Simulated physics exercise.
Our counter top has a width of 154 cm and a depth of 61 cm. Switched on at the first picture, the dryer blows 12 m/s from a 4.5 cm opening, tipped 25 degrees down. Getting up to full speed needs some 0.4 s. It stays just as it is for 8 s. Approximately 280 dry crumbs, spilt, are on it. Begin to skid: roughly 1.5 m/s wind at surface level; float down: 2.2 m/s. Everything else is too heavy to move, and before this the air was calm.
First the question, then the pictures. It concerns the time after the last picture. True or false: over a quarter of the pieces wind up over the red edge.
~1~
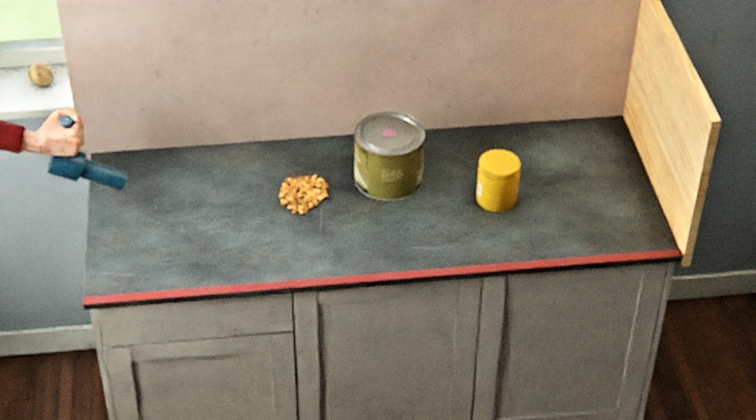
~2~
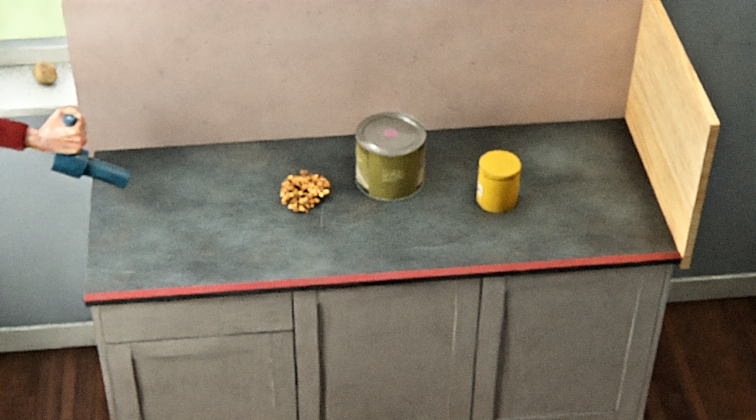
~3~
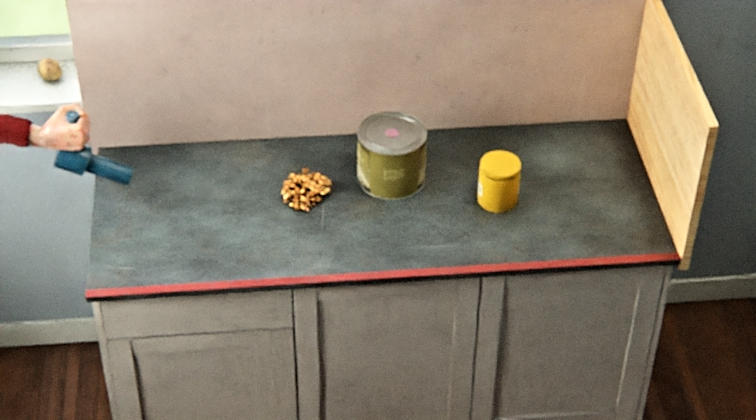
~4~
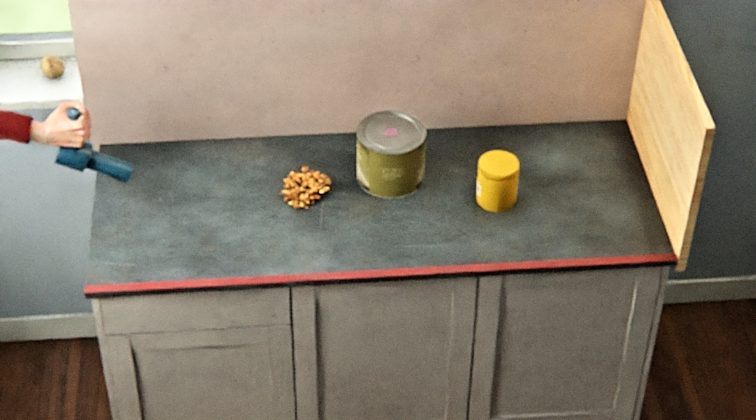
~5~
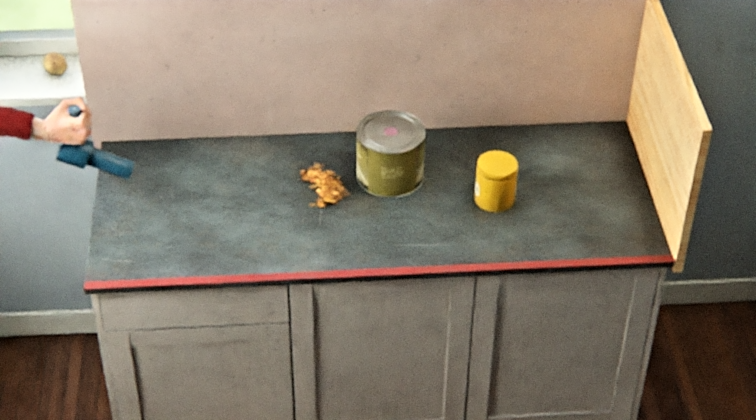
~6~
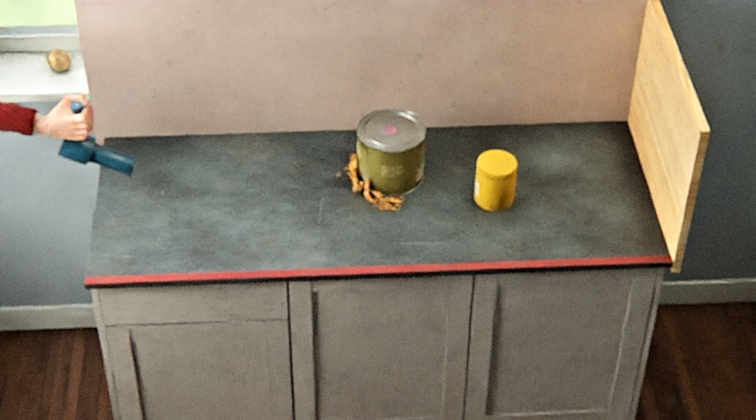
False.
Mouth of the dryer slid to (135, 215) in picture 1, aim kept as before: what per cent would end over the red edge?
Result: Approx. 0 %.
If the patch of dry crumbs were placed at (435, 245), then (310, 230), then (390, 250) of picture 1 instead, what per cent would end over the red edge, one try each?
About 100, 80 and 100 in a hundred, in that order.
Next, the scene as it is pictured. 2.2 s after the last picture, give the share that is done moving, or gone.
The share is near 30 per cent.
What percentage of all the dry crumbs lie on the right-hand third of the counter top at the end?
I'd put it at about 90 percent.
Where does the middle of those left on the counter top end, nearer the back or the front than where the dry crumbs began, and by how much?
To the near part, near enough 10 cm.
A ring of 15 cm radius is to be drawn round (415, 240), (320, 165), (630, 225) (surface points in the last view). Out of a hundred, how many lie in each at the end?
First spot near 0 %, second near 2 %, third near 40 %.
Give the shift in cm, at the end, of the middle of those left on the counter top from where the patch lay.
Roughly 95 centimetres.
Then, 1.2 s after the last picture the count stands so, 3 % are over the red edge; the middle of those still in play is near (631, 148).
Then, 2.2 s after the last picture the count stands so, 3 % are over the red edge; the middle of those still in play is near (627, 144).
Then, 4.0 s after the last picture the count stands so, 4 % are over the red edge; the middle of those still in play is near (643, 192).
Then, 7.6 s after the last picture, at the end, 5 % are over the red edge; the middle of those still in play is near (645, 199).
